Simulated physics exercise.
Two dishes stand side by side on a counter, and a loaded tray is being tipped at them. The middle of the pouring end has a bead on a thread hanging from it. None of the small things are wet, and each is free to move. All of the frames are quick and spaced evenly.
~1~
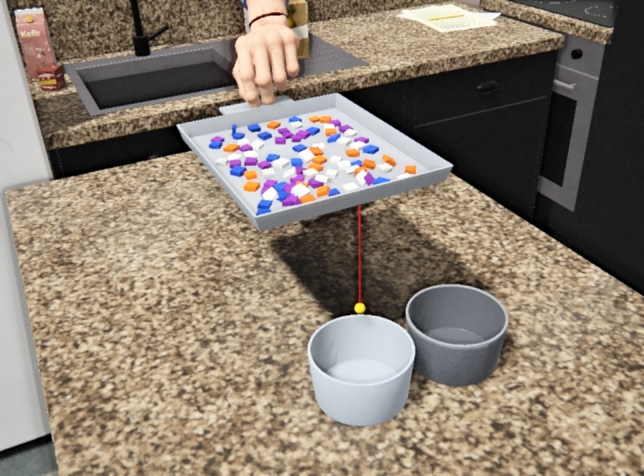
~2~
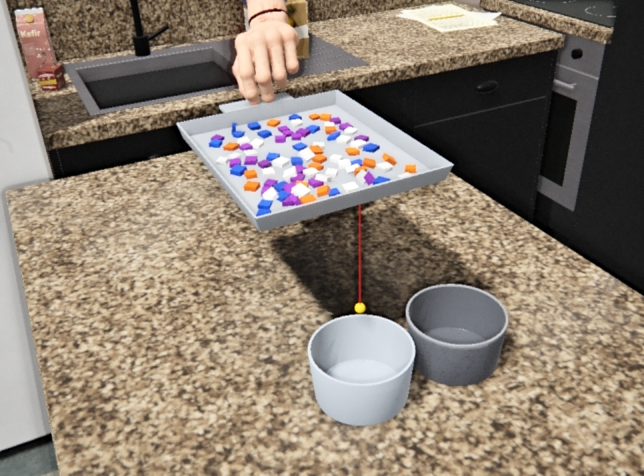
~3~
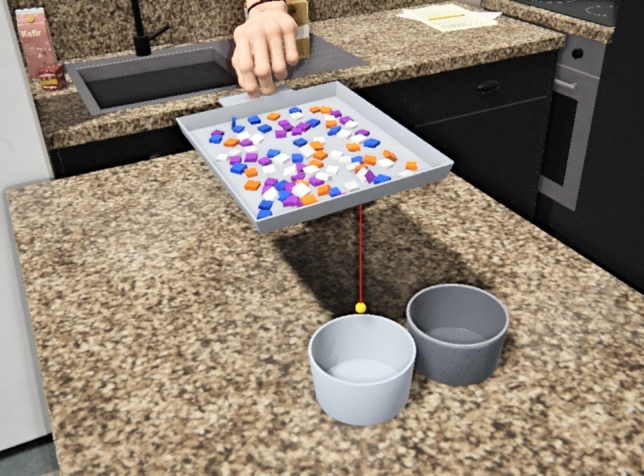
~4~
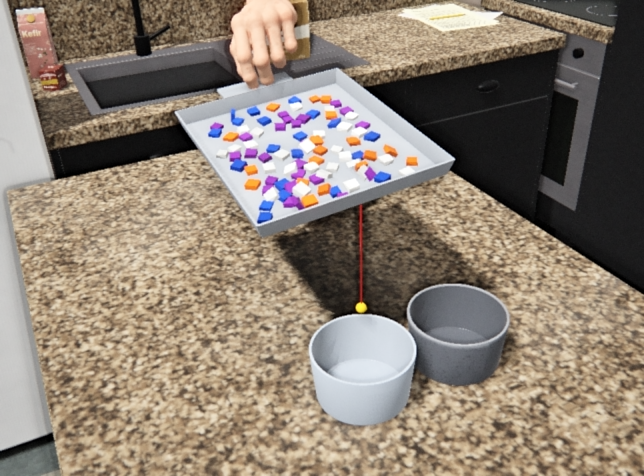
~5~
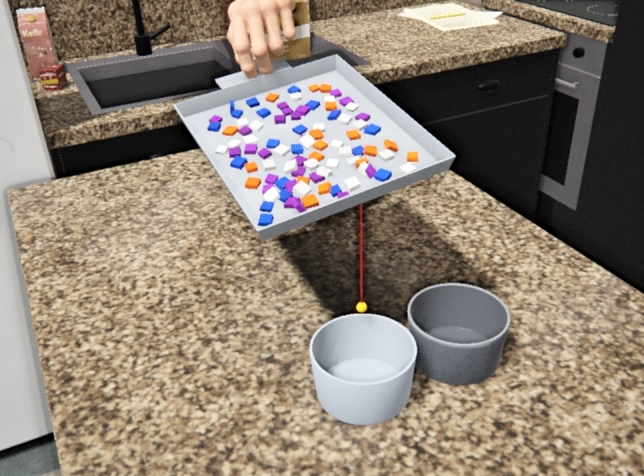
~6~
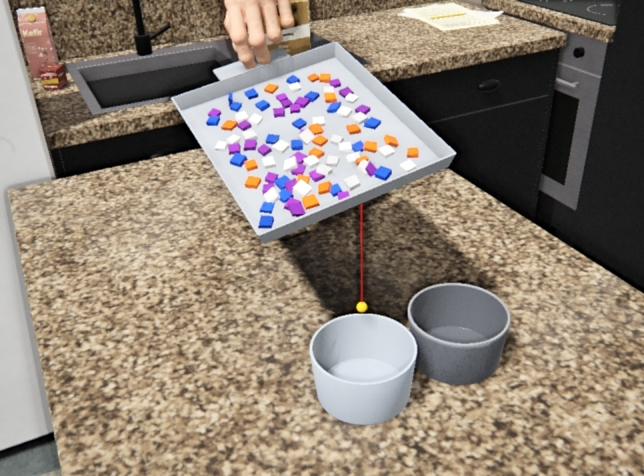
A hand gradually tilts a tray of colorful tiles toward its left corner above two dishes.
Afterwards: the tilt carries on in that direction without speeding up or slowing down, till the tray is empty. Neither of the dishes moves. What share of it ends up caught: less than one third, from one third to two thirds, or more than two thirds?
The dishes capture not a full third of the load.
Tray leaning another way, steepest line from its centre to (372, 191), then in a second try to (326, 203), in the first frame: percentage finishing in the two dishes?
Case one 80 %; case two 50 %.
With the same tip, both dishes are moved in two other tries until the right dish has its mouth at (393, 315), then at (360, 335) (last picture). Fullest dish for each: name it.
Try 1: The left-hand one. Try 2: The left-hand one.
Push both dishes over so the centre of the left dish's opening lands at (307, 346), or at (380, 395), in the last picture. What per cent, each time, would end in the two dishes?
Close to 80 in a hundred, then close to 0 in a hundred.
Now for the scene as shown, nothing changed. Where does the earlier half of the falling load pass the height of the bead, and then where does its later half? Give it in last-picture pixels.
Initially about (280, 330); subsequently about (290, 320).
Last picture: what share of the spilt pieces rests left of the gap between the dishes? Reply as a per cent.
Close to 100 per cent.
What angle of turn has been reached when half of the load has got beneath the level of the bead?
Around 95° of tilt.
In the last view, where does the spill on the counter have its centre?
The centre sits near (271, 395).
Just after the last frame, tray tipped steeply; every one on the tray.
A moment on, tray tipped right over; roughly half on the tray; just a few in the left dish; about a tenth outside both; roughly a third in the air.
Further on, tray tipped past a quarter turn; about a tenth in the left dish; the larger part outside both.
When it is over, tray tipped past a quarter turn; about a tenth in the left dish; not one in the right dish; the larger part outside both.
